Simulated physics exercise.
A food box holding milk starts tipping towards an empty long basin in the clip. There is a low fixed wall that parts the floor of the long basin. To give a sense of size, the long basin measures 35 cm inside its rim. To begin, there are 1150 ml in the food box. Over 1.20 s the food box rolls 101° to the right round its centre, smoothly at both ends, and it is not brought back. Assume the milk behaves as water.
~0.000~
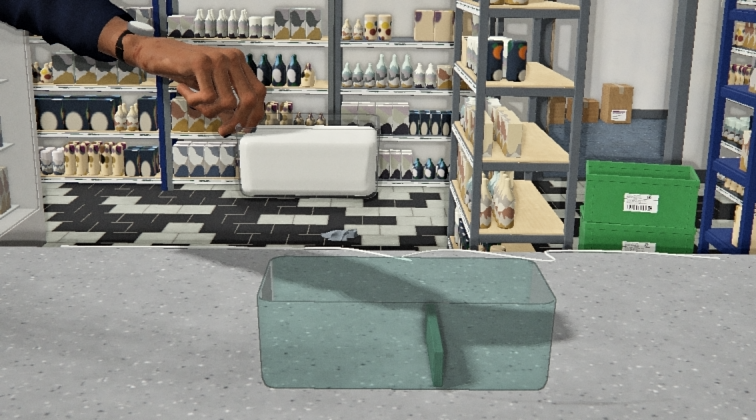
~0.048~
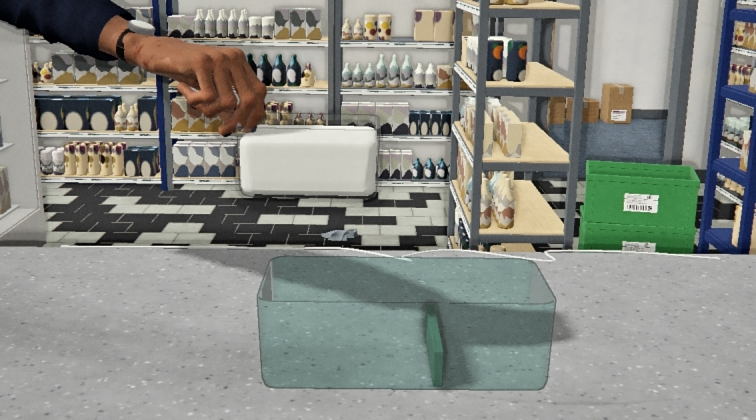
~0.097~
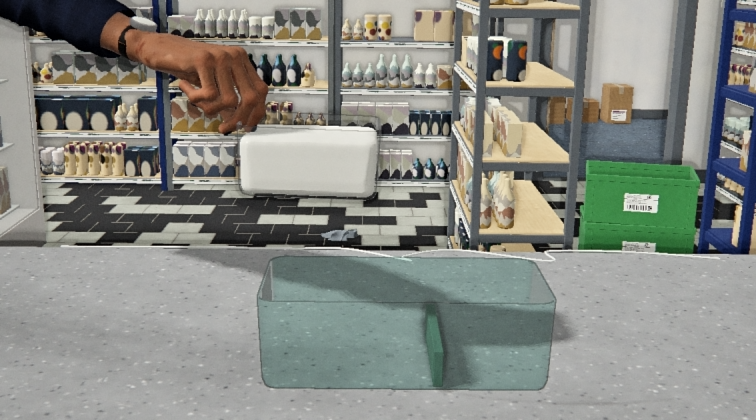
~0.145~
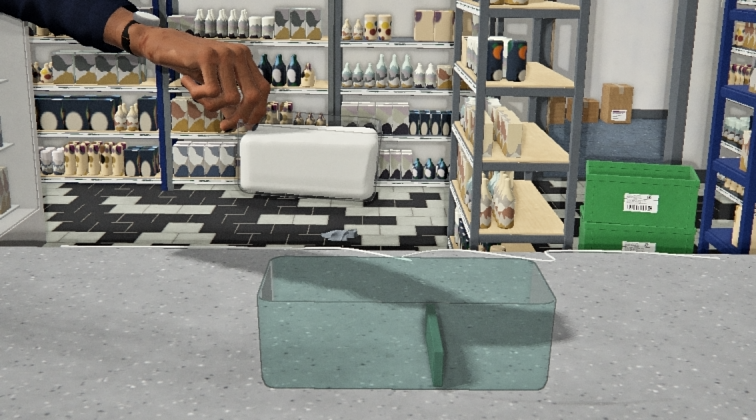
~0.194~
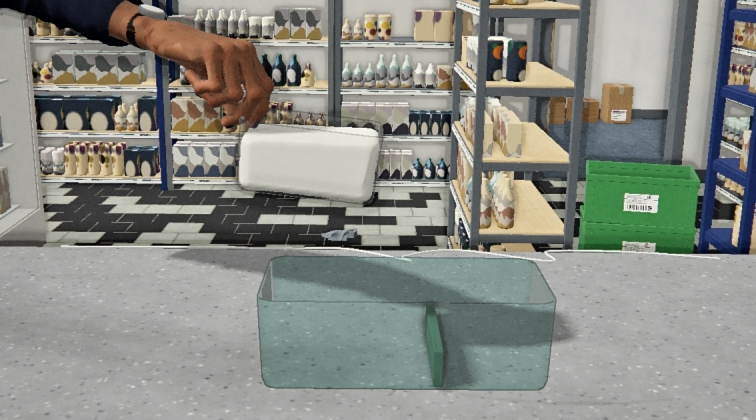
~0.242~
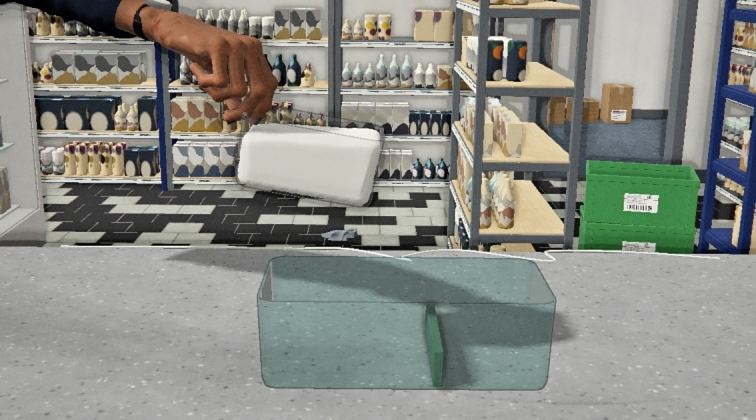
At first, a hand holds a white food box level above an empty, clear green long basin with a low divider, on a speckled counter before shop shelves. The box stays still briefly, then slowly leans a little to the right, its right side dipping slightly lower while the basin stays put.
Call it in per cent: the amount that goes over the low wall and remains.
I would put it at about 57 per cent.
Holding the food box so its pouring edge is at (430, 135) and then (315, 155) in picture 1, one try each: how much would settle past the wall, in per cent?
Try 1: 75 %; try 2: 10 %.
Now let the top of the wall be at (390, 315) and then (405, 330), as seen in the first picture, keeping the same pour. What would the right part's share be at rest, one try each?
The first try gives 75 percent and the second 65 percent.
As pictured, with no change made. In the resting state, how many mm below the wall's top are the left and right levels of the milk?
About 34 mm left, about 16 mm right.
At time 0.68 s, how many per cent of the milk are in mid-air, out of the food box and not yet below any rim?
I'd put it at about 32 percent.
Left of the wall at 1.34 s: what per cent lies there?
Roughly 36 in a hundred.
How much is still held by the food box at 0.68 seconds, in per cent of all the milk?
Fraction remaining: Approx. 56 per cent.
After 0.68 s the tilt is 61° and 56 per cent is still to pour, 3 is left of the wall and 9 right of it.
After 1.00 s the tilt is 94° and 12 per cent is still to pour, 21 is left of the wall and 57 right of it.
After 1.34 s the tilt is 101° and 2 per cent is still to pour, 37 is left of the wall and 57 right of it.
After 1.70 s the tilt is 101° and 0 per cent is still to pour, 40 is left of the wall and 57 right of it.
In the end 40 per cent lies left of the wall, 57 right of it and 3 outside.
